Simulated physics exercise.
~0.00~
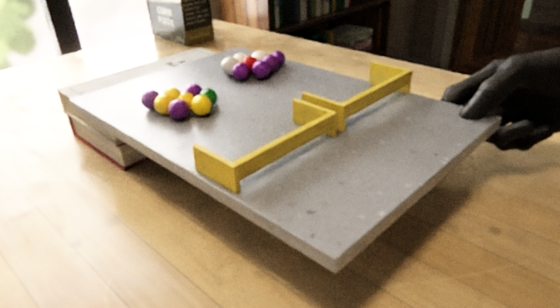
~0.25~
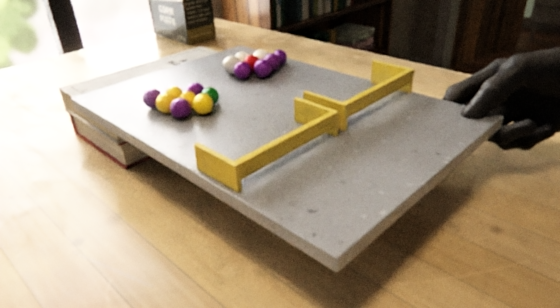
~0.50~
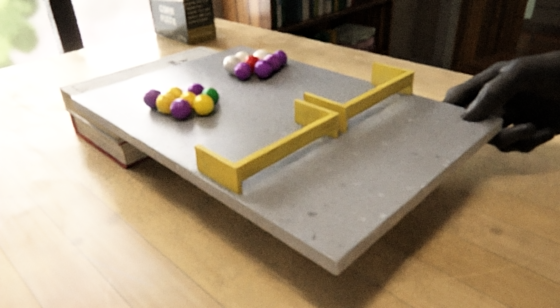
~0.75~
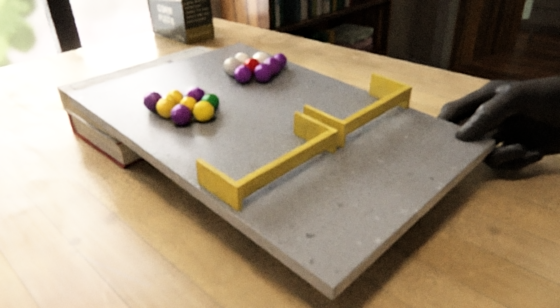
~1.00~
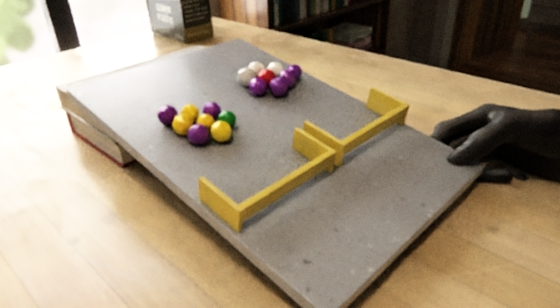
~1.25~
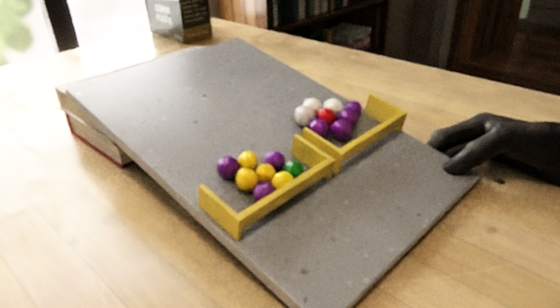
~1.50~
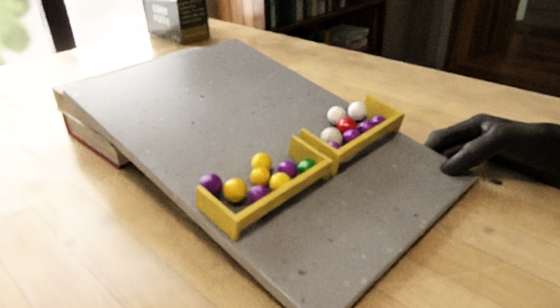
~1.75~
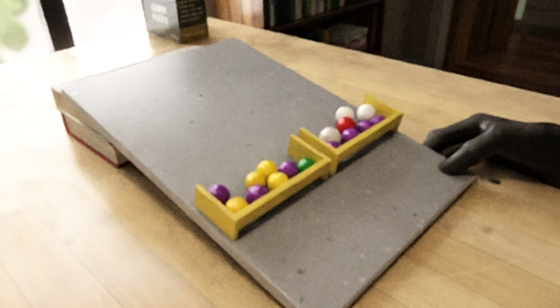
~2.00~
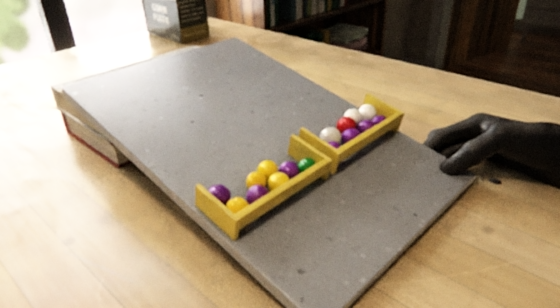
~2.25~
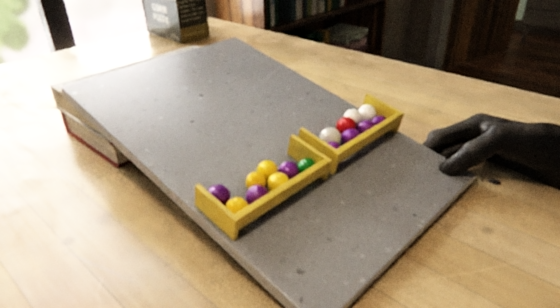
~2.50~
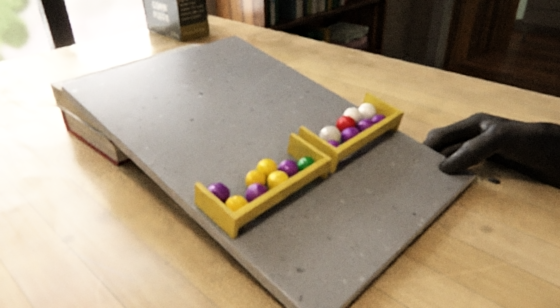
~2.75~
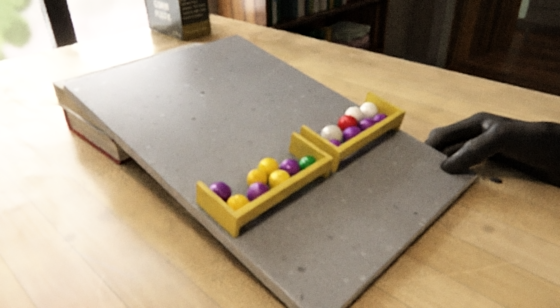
A speckled grey board lies across a pale wooden table, seen from above at an angle, its far left end propped on a book. Two clusters of small shiny balls rest on its upper part, the nearer one purple, yellow and green, the farther one white, red and purple, with two yellow barriers lower down. A dark gloved hand at the right lowers the held end, and the board tilts. Both clusters roll down toward the barriers, spreading along them. The board stays sloped, and every ball settles behind the yellow barriers, the hand still at its edge.
